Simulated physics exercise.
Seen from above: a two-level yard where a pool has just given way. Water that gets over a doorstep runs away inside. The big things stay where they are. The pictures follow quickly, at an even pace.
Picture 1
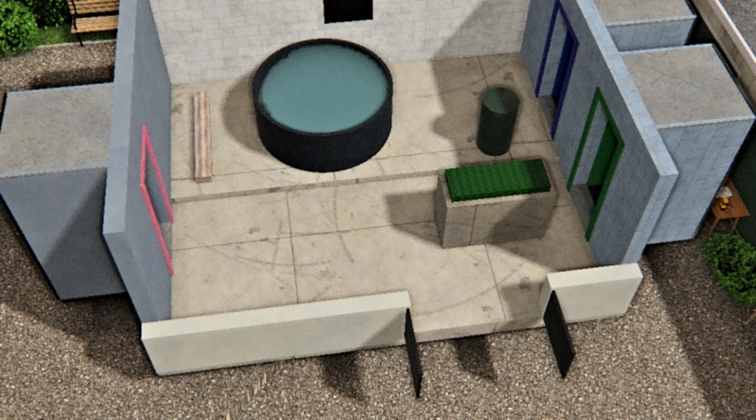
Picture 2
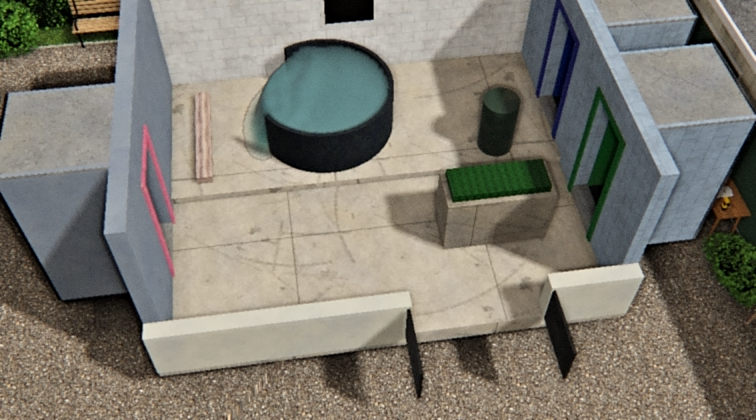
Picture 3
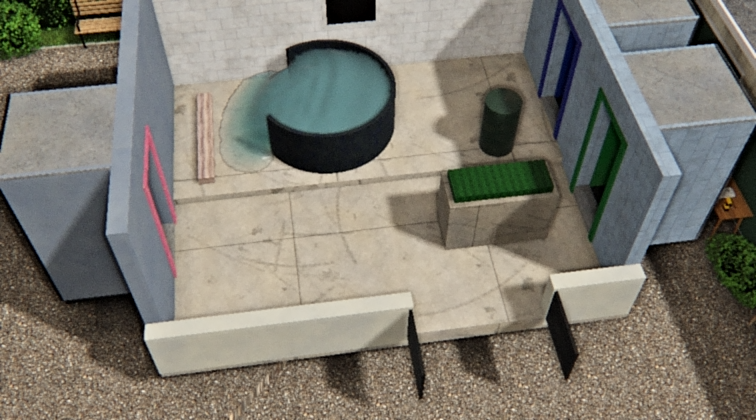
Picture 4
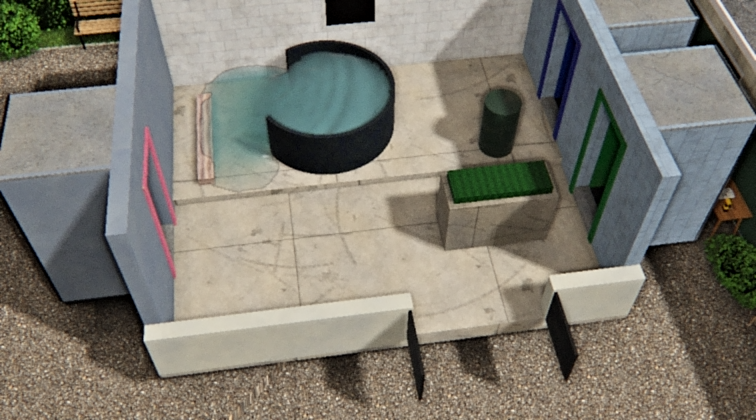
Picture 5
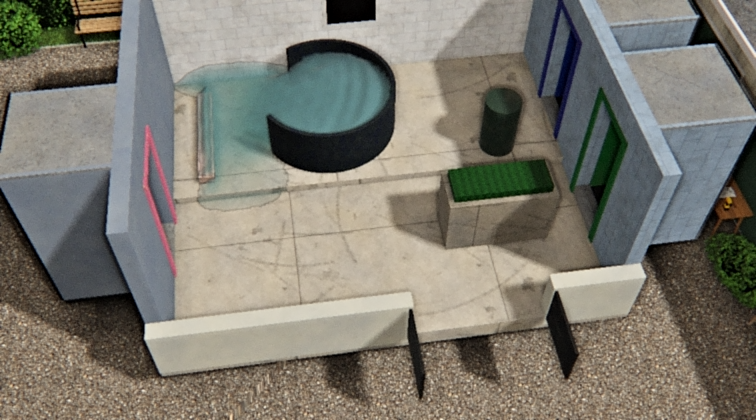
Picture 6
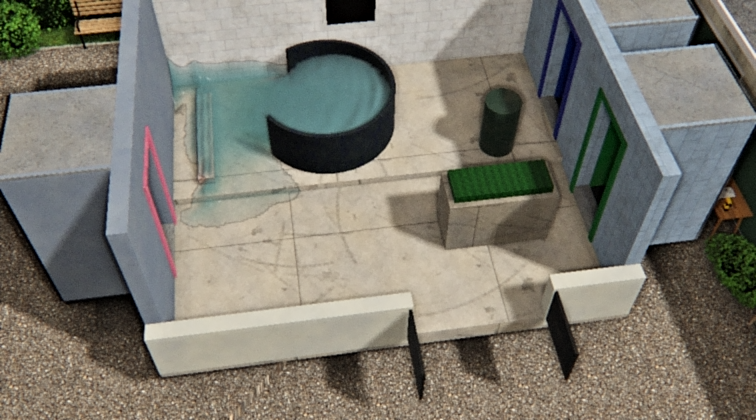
A round, dark-walled pool in a walled yard opened on its left side, and water poured out across the paving, surrounded a wooden plank, reached the left wall and spread over the step onto the lower level.
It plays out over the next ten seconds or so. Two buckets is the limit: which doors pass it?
In the end: The pink door lets in a lot; the green door admits no more than that; the blue door admits no more than that.
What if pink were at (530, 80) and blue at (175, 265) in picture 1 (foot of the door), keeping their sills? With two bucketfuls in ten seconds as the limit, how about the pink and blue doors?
Then: The pink door stays under; the blue door passes that mark.
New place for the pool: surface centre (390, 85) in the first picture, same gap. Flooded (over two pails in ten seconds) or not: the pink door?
Pink door goes over.
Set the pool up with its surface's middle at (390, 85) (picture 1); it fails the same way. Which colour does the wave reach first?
First comes the pink one.
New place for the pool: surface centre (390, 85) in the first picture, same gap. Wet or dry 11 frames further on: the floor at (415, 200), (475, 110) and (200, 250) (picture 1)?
As listed: Clear, no water, flooded.
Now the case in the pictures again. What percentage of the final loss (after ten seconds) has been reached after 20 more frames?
I make it 5 per cent.
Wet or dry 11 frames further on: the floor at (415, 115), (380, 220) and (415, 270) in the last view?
In turn: Not flooded, not flooded, clear.
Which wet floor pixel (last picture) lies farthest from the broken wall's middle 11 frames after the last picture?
At about (175, 349).
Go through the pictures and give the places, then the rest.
Still water in the round pool at (323, 88), in the first picture.
Water pours out at (262, 105) and has run to a hidden place, in the second picture.
The front is at (240, 167), out from the gap at (264, 108), in the third picture.
Water pours out at (264, 111) and has run to (215, 181), in the fourth picture.
Water pours out at (265, 110) and has run to (206, 204), in the fifth picture.
Water pours out at (264, 110) and has run to (187, 221), in the sixth picture.
A moment on, water covers 25 % of the floor; the pink door under two buckets in, the green door not reached, the blue door not reached.
Next, water covers 35 % of the floor; the pink door under two buckets in, the green door not reached, the blue door not reached.
Then, water covers 60 % of the floor; the pink door over two buckets in, the green door not reached, the blue door not reached.
Later, water covers 80 % of the floor; the pink door over two buckets in, the green door wet at the sill, nothing in, the blue door under two buckets in.
In the end, water covers 85 % of the floor; the pink door over two buckets in, the green door wet at the sill, nothing in, the blue door under two buckets in.
